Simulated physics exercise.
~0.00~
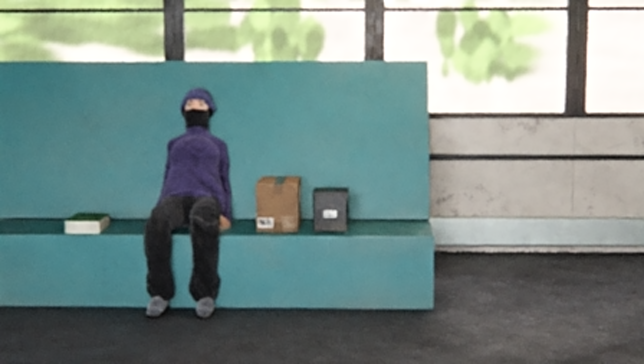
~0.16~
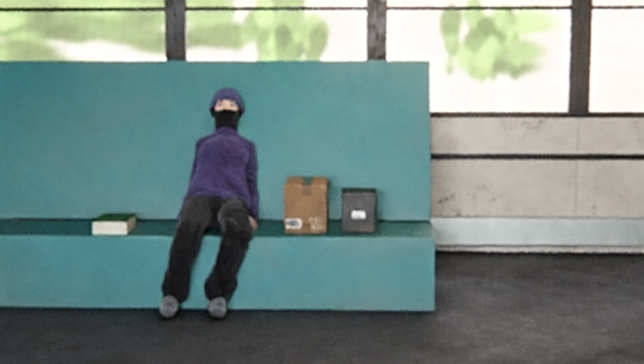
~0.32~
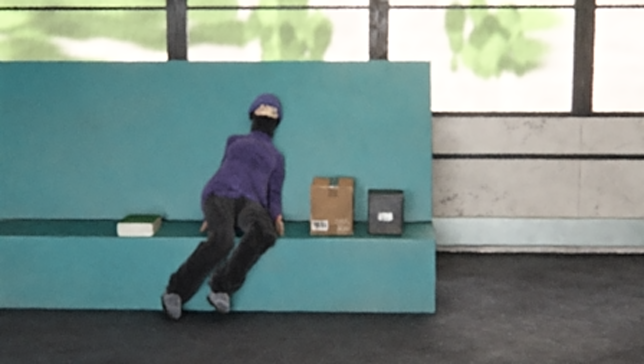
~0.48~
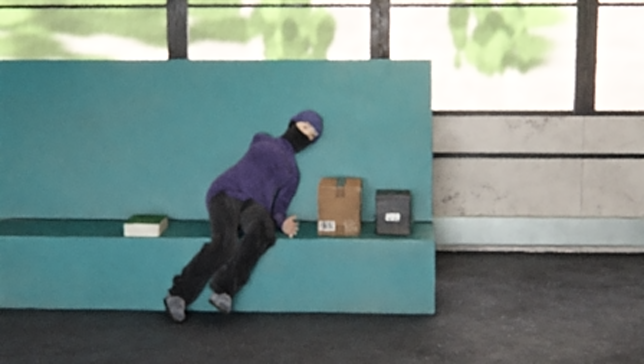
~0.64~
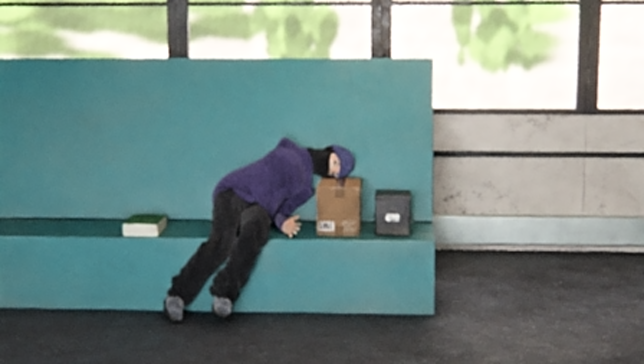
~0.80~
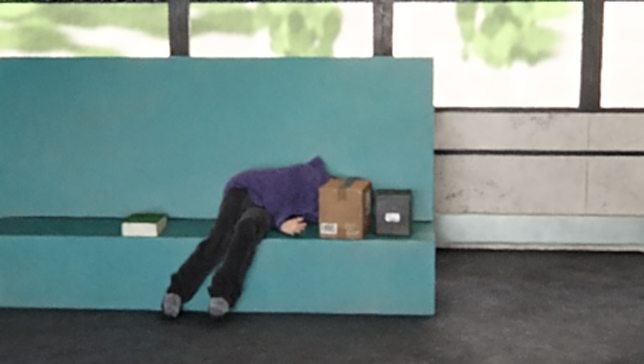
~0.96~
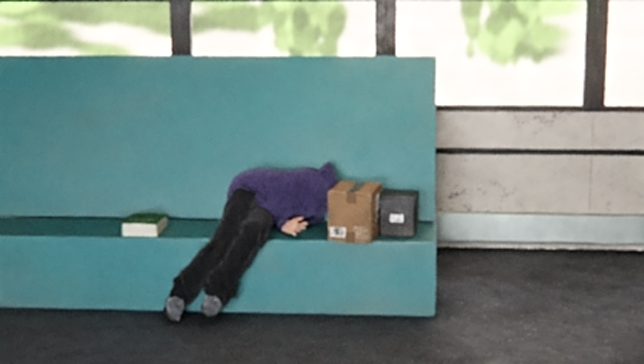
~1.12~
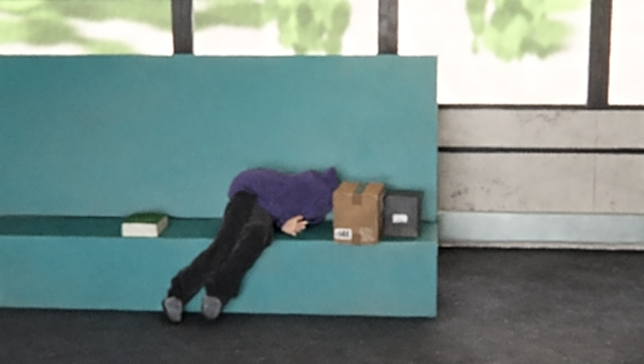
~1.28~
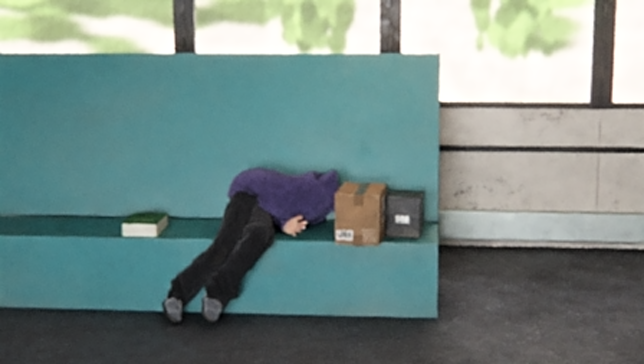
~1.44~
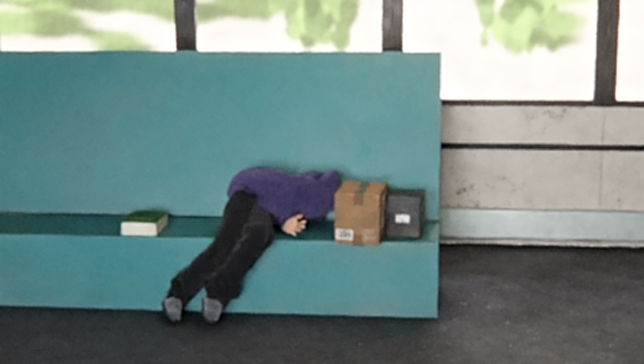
On a teal bench, a commuter and luggage slide right before the commuter slumps sideways behind a box.
